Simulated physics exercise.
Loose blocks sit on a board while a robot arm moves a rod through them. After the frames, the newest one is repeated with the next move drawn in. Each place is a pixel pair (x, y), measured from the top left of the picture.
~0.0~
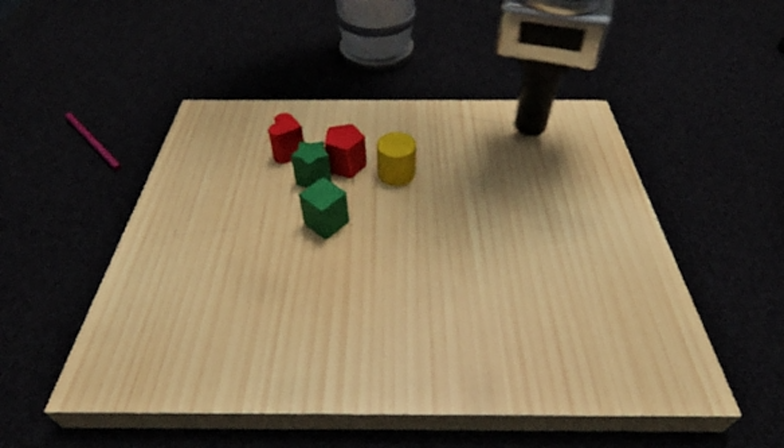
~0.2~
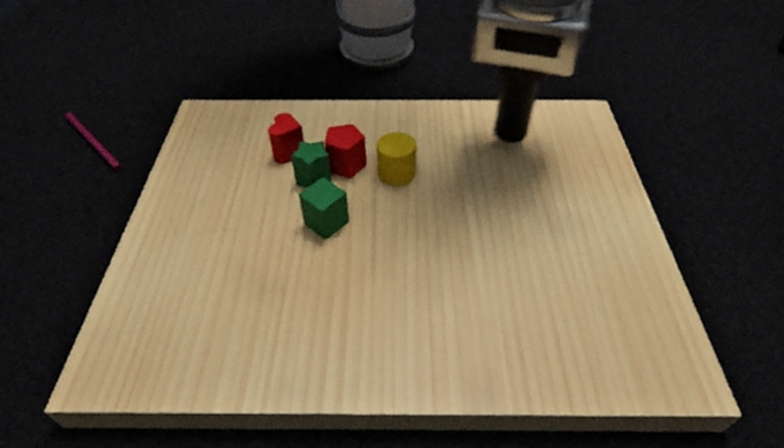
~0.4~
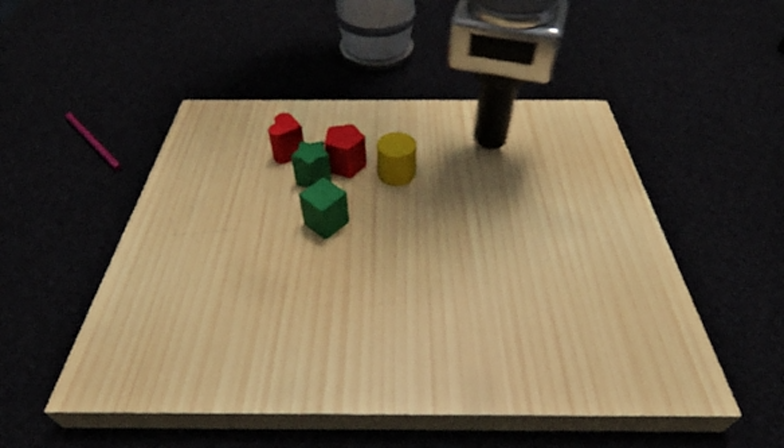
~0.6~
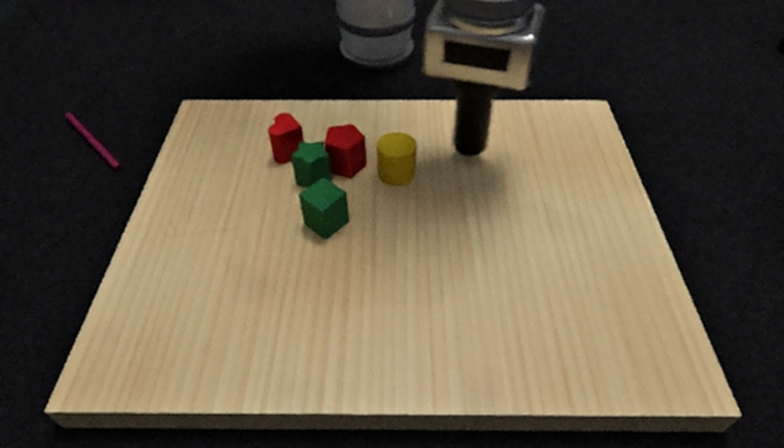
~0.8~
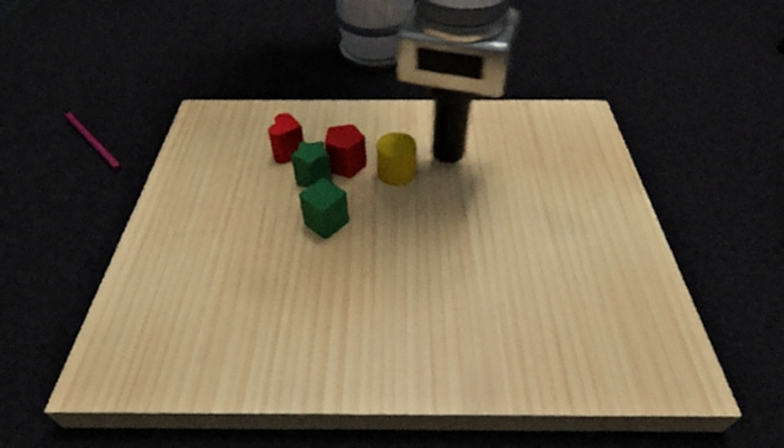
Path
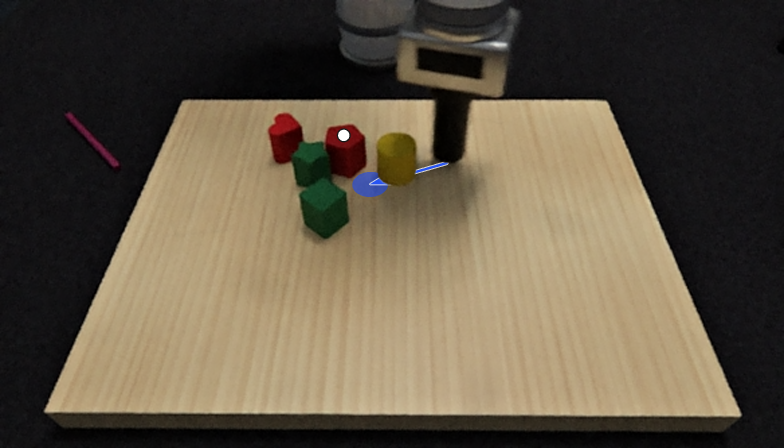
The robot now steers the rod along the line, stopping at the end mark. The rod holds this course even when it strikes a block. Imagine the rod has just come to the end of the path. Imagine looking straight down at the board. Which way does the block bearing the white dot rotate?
In a top view, it turns clockwise.
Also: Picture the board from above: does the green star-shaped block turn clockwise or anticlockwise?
From the top, the block rotates counterclockwise.
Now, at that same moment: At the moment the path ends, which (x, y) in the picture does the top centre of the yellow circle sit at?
I expect it at (330, 156).
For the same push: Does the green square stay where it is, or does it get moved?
It is not moved.
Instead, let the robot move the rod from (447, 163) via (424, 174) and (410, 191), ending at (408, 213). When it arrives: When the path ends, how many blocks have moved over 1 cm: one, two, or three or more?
The count is one.
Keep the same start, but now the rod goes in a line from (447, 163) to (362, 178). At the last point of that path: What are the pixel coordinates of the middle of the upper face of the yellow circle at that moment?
Answer: (328, 166).
Drawn move, from (447, 163) directly to (370, 184); the dot is on the red pentagon.
What follows on the original path. Halfway along, rod at (409, 164); red pentagon at (341, 134); yellow circle at (372, 148).
At the end, rod at (370, 174); green star-shaped block at (298, 149), turned 35° anticlockwise; green square still; red pentagon at (327, 131), turned 30° clockwise; yellow circle at (330, 156).
